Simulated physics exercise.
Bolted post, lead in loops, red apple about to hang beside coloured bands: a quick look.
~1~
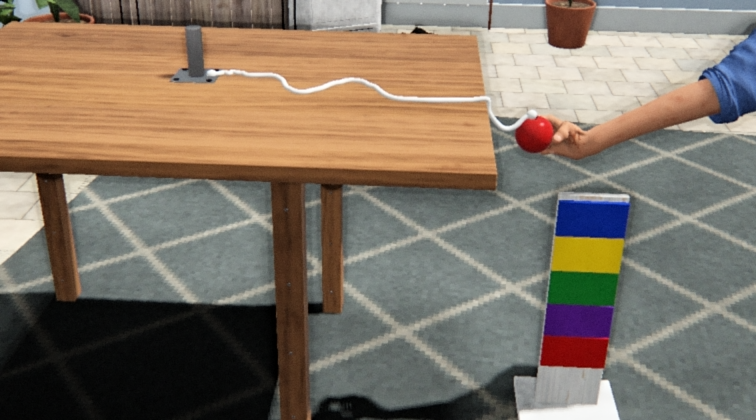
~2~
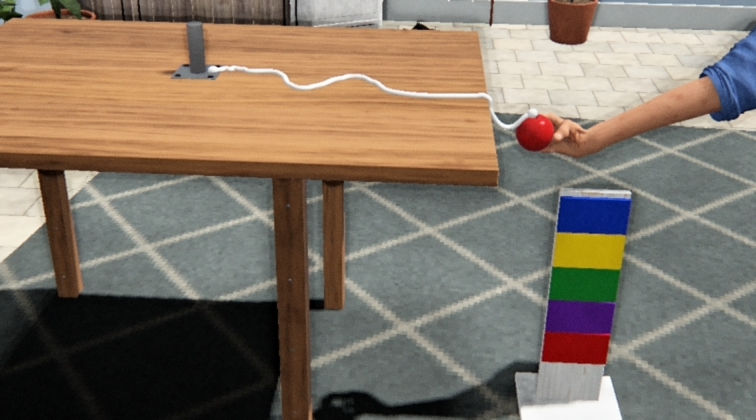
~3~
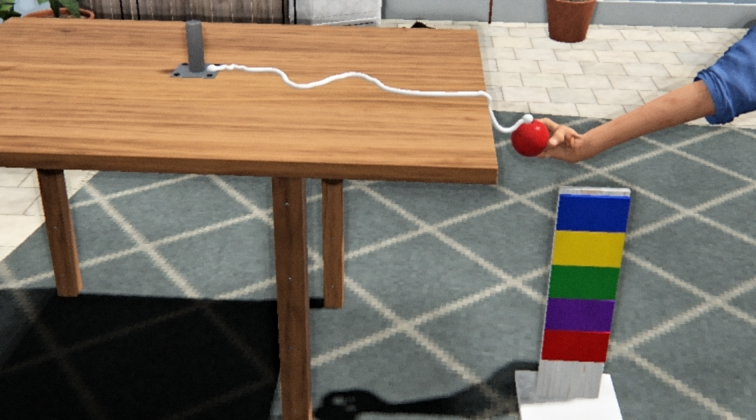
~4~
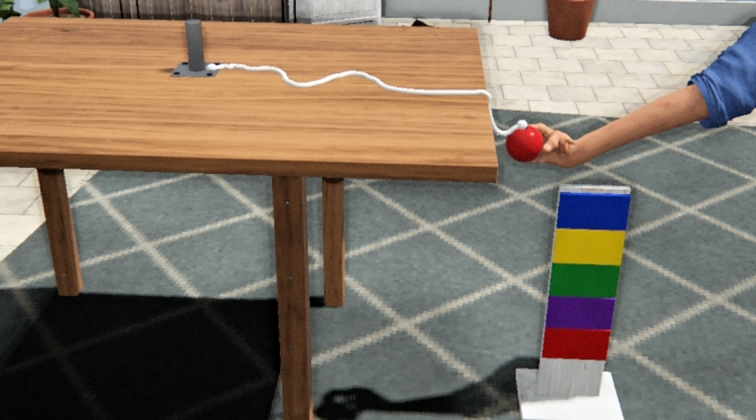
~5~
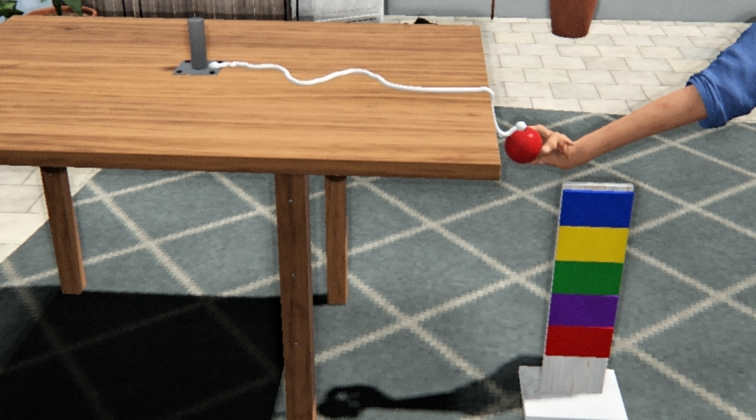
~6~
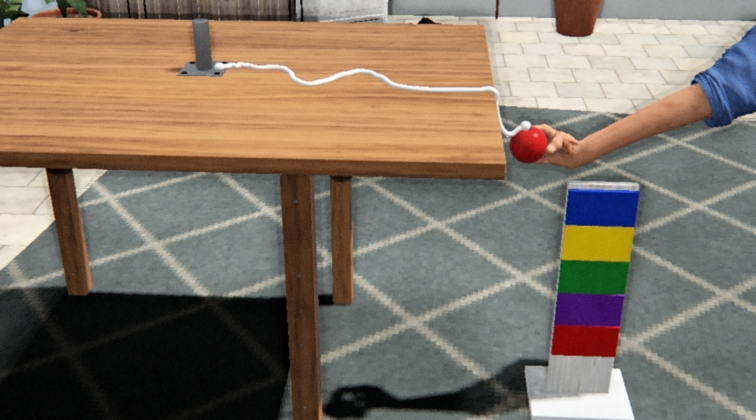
At first, a hand at the right holds a red ball just past the edge of a wooden table, with a white cord lying in loose curves back to a metal bracket. The hand shifts the ball slightly down and left beside the coloured bands, then barely moves, still gripping it.
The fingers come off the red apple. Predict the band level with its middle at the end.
Prediction: Yellow.
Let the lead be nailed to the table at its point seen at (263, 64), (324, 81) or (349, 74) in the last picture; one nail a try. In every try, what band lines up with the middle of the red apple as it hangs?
It ends beside yellow the first time, blue the second and blue the third.
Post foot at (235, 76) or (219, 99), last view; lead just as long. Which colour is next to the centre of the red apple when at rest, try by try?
Result 1: Green. Result 2: Green.
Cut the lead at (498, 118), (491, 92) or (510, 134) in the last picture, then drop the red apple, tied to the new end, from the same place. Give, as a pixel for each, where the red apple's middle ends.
In order, it ends up near (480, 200), (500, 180) and (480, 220).
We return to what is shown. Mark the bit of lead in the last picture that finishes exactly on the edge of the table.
Close to (417, 89).
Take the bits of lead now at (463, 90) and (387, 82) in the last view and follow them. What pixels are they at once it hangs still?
The first settles around (495, 132), the second around (457, 82).
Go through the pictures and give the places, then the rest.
The first frame shows red apple (534, 134); blue (592, 221); yellow (588, 256); green (583, 290); purple (579, 322); red (574, 353).
The second frame shows red apple (535, 133); lead through (239, 69) (287, 82) (346, 77) (398, 93) (477, 96).
The third frame shows red apple (530, 138).
The fourth frame shows red apple (524, 144); lead through (238, 67) (286, 80) (345, 75) (397, 90) (476, 93).
The fifth frame shows red apple (523, 145).
The sixth frame shows red apple (528, 145); lead through (245, 66) (293, 78) (352, 73) (404, 88) (483, 90).
Early on, apple near (455, 223); level with yellow.
Midway, apple near (483, 241); level with yellow.
Finally, apple near (492, 240); level with yellow. Its centre hangs level with the yellow band.
